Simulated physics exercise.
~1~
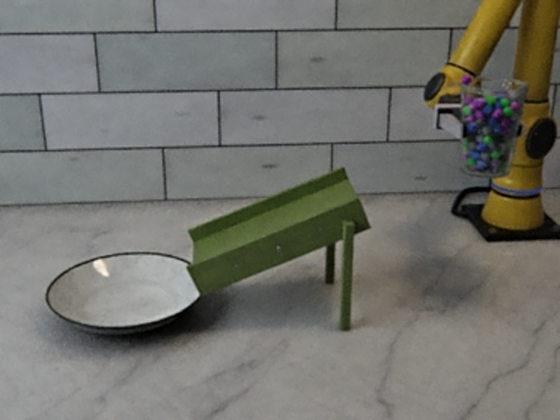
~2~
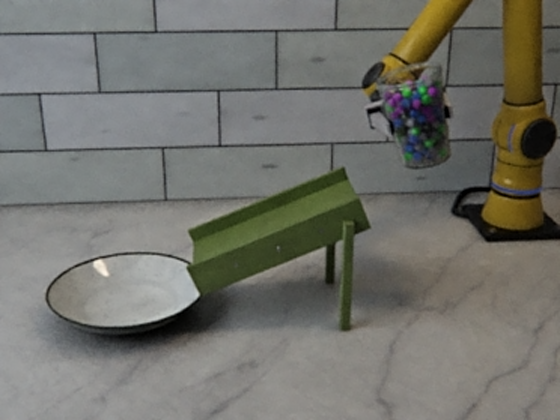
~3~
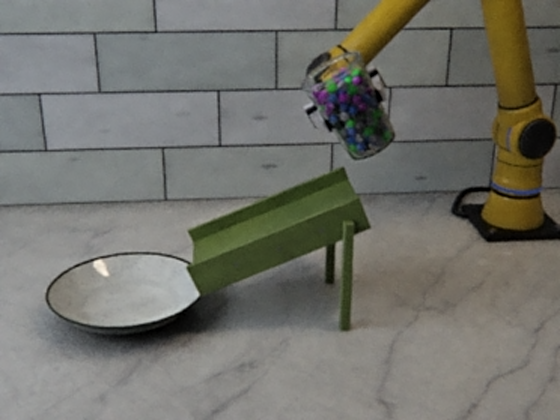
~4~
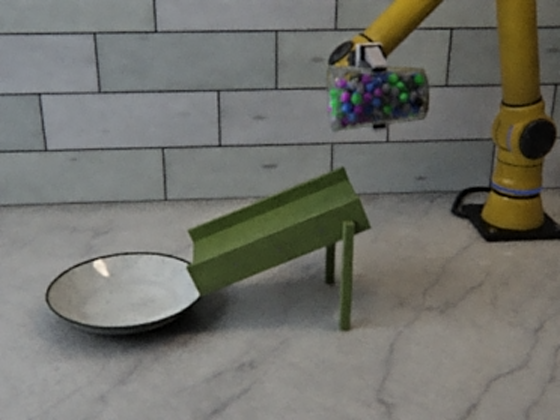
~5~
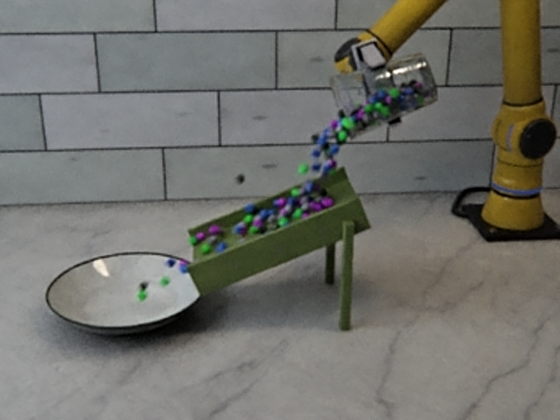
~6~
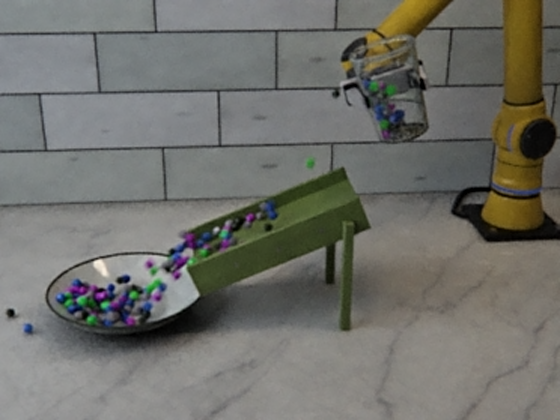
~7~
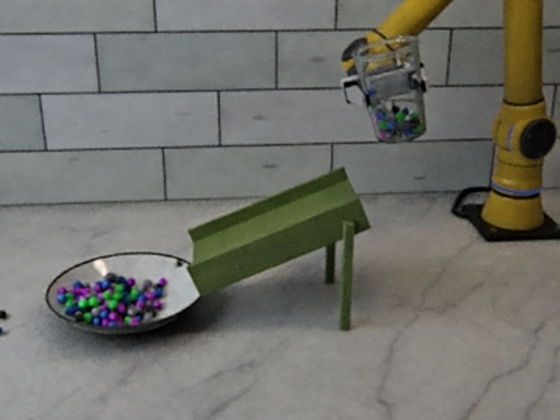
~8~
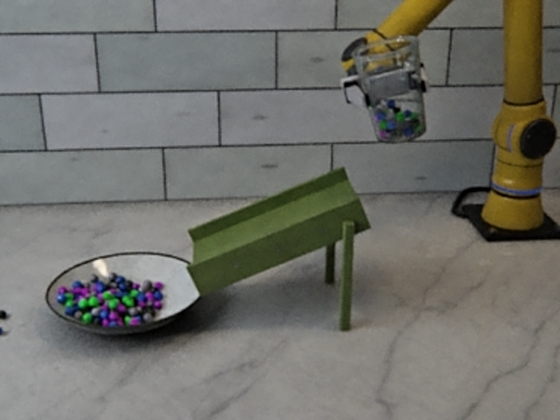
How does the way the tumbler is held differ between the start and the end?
At the start the tumbler is held upright, and at the end it is leaning.
